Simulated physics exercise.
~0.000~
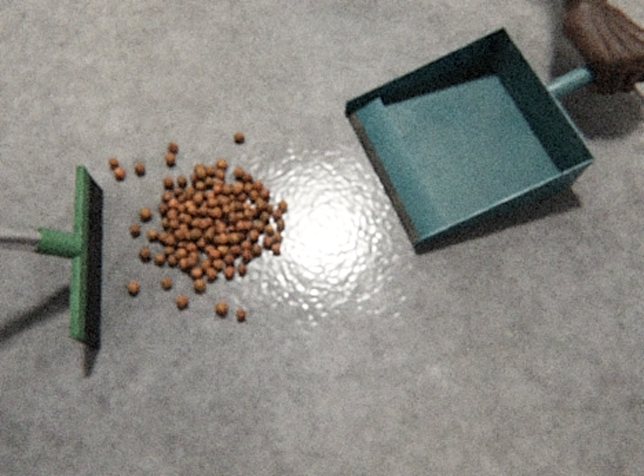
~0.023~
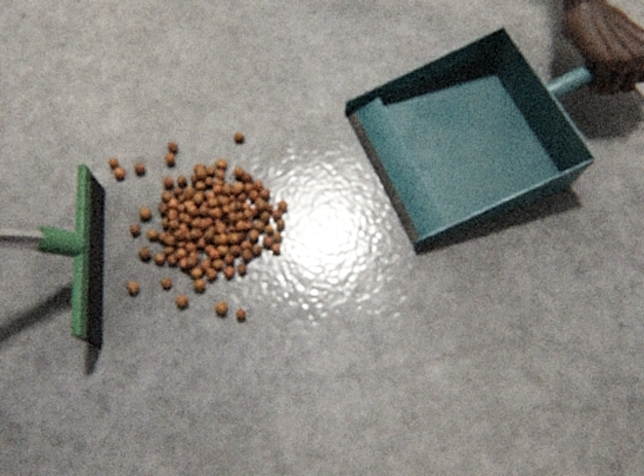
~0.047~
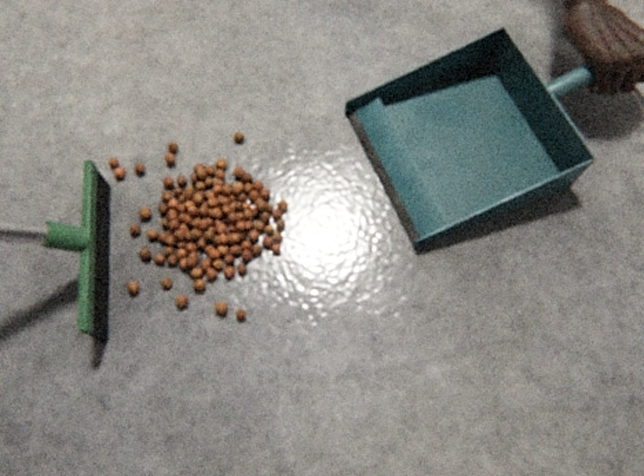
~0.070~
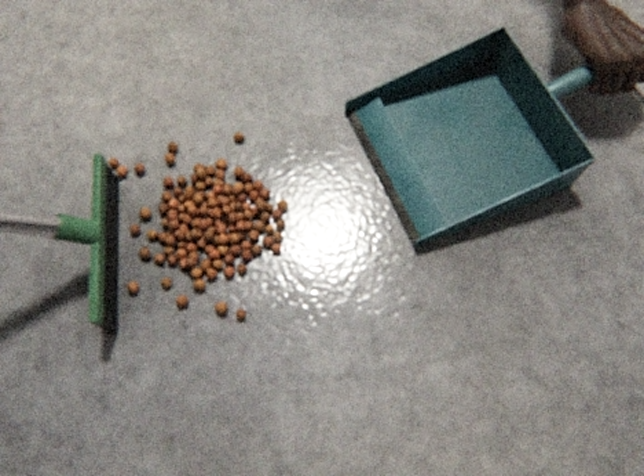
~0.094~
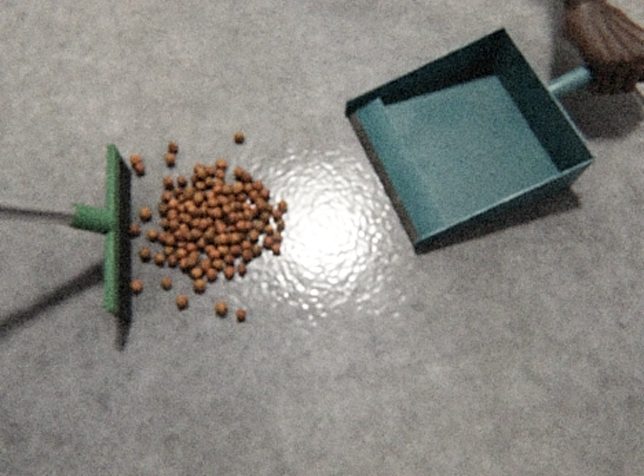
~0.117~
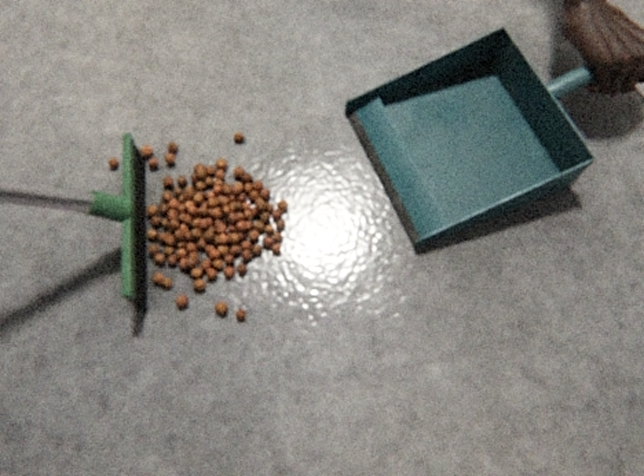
The clip opens on a loose heap of small round brown pieces on a shiny grey floor, a green blade to its left and a hand holding a teal dustpan at upper right. The blade slides slowly right and slightly upward, nudging the nearest pieces while the dustpan stays still.
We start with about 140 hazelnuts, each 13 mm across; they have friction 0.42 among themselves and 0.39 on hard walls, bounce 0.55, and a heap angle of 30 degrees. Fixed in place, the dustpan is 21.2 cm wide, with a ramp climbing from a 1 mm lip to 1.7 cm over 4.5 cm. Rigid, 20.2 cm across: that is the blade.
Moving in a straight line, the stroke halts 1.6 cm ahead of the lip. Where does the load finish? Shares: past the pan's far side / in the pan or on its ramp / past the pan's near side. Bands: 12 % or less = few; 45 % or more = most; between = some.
Shares - past the pan's far side: Some; in the pan or on its ramp: Some; past the pan's near side: Some.
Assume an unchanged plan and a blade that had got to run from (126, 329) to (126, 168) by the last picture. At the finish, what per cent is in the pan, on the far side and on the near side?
Pan 30 % / far 15 % / near 20 %.
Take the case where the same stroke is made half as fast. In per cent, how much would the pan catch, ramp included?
Then near 5 in a hundred.
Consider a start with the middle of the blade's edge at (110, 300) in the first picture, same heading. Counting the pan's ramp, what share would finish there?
Estimate: ~ 25 %.
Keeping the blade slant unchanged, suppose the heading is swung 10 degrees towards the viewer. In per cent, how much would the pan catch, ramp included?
Estimate: 30 % in pan or on ramp.
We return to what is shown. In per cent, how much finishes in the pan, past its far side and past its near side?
The far side gets 20, the pan 15 and the near side 20.
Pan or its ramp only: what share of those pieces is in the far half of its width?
About 80 per cent.
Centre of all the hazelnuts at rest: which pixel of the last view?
Resting centre estimate: Around (367, 174).
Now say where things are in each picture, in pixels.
Blade from (78, 336) to (84, 173), moved 0.0 cm, 0 of the pieces shifted so far; middle of the pieces at (208, 222); pan at (467, 144), in the first picture.
Blade from (80, 334) to (86, 172), moved 0.3 cm, 0 of the pieces shifted so far; middle of the pieces at (208, 222), in the second picture.
Blade from (87, 329) to (91, 168), moved 1.1 cm, 0 of the pieces shifted so far; middle of the pieces at (208, 222), in the third picture.
Blade from (97, 321) to (101, 161), moved 2.4 cm, 0 of the pieces shifted so far; middle of the pieces at (208, 222), in the fourth picture.
Blade from (112, 309) to (114, 152), moved 4.3 cm, 2 of the pieces shifted so far; middle of the pieces at (208, 222), in the fifth picture.
Blade from (130, 295) to (130, 141), moved 6.5 cm, 6 of the pieces shifted so far; middle of the pieces at (208, 222); pan at (467, 144). Its pace works out near 0.97 m/s, heading 20 degrees away from the viewer's side, in the sixth picture.
After 0.27 s, middle of the blade 16 cm from the lip; 0 % over the lip, far side 10 %, near side 0 %.
After 0.36 s, middle of the blade 8 cm from the lip; 0 % over the lip, far side 15 %, near side 5 %.
Then, at 0.60 s, middle of the blade 4 cm from the lip; 20 % over the lip, far side 20 %, near side 15 %.
By 1.7 s all is still; far side 20 %, pan 15 %, near side 20 %, in front of the lip or behind the blade 45 %.
